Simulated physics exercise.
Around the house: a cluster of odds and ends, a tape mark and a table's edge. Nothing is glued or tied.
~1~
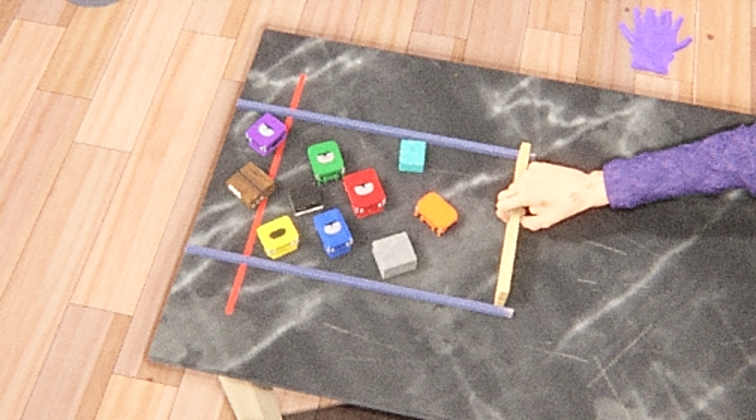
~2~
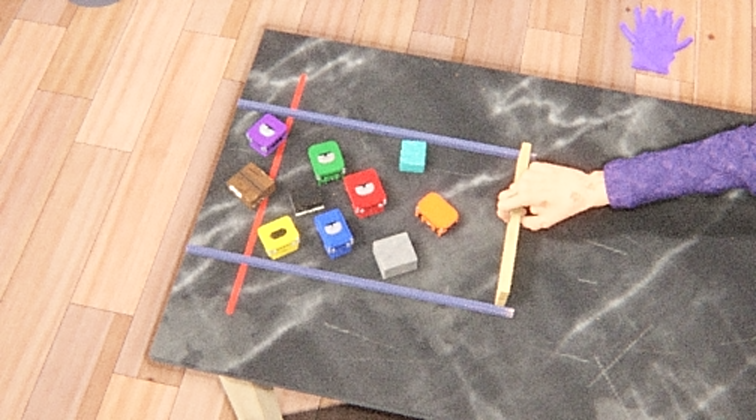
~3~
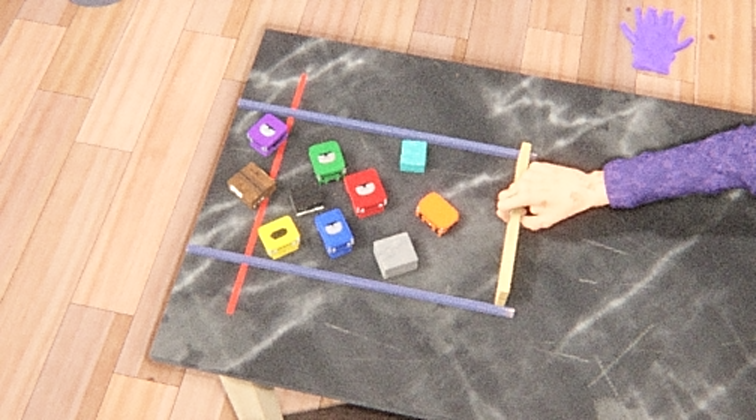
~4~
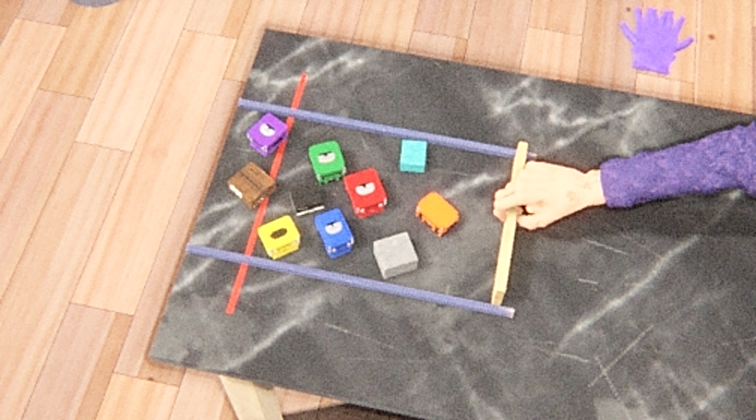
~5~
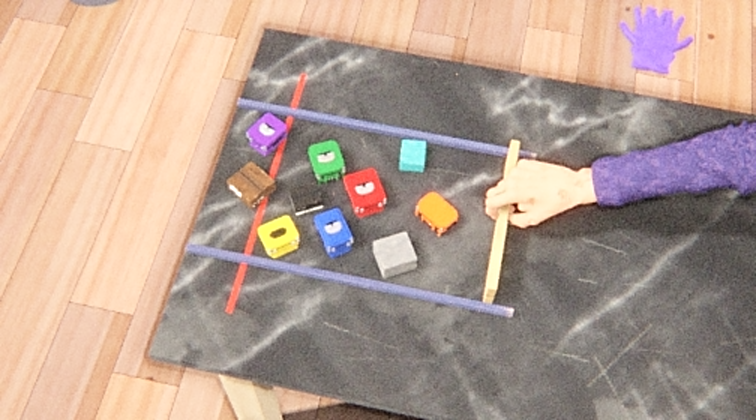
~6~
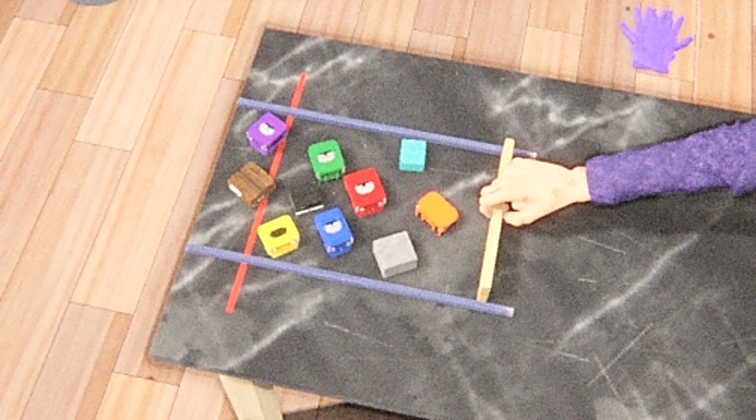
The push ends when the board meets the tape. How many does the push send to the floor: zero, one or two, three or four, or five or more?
The number that fall off is three or four.
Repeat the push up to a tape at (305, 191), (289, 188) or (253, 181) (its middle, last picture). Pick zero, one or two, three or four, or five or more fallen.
For each place: One or two; one or two; more than four.
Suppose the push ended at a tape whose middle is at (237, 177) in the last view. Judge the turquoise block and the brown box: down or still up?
The turquoise block survives; the brown box is lost.
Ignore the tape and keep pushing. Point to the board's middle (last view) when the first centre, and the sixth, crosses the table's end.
Its middle is around (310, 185) and later (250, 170).
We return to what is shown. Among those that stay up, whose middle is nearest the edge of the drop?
That is the blue case.
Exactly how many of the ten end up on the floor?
Fallen: 4.
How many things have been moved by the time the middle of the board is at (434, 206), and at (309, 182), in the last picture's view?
The counts are 1 and 10.
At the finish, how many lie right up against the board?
3 of them.
A little later, none off yet; brown box at rest near (251, 185); purple case at rest near (268, 134); yellow case at rest near (279, 237).
Next, none off yet; brown box shifted a little near (241, 180); purple case at rest near (268, 134); yellow case shifted about its own width near (248, 231).
When it is over, the number that fall off is three or four; down, black box, yellow case, purple case and brown box.
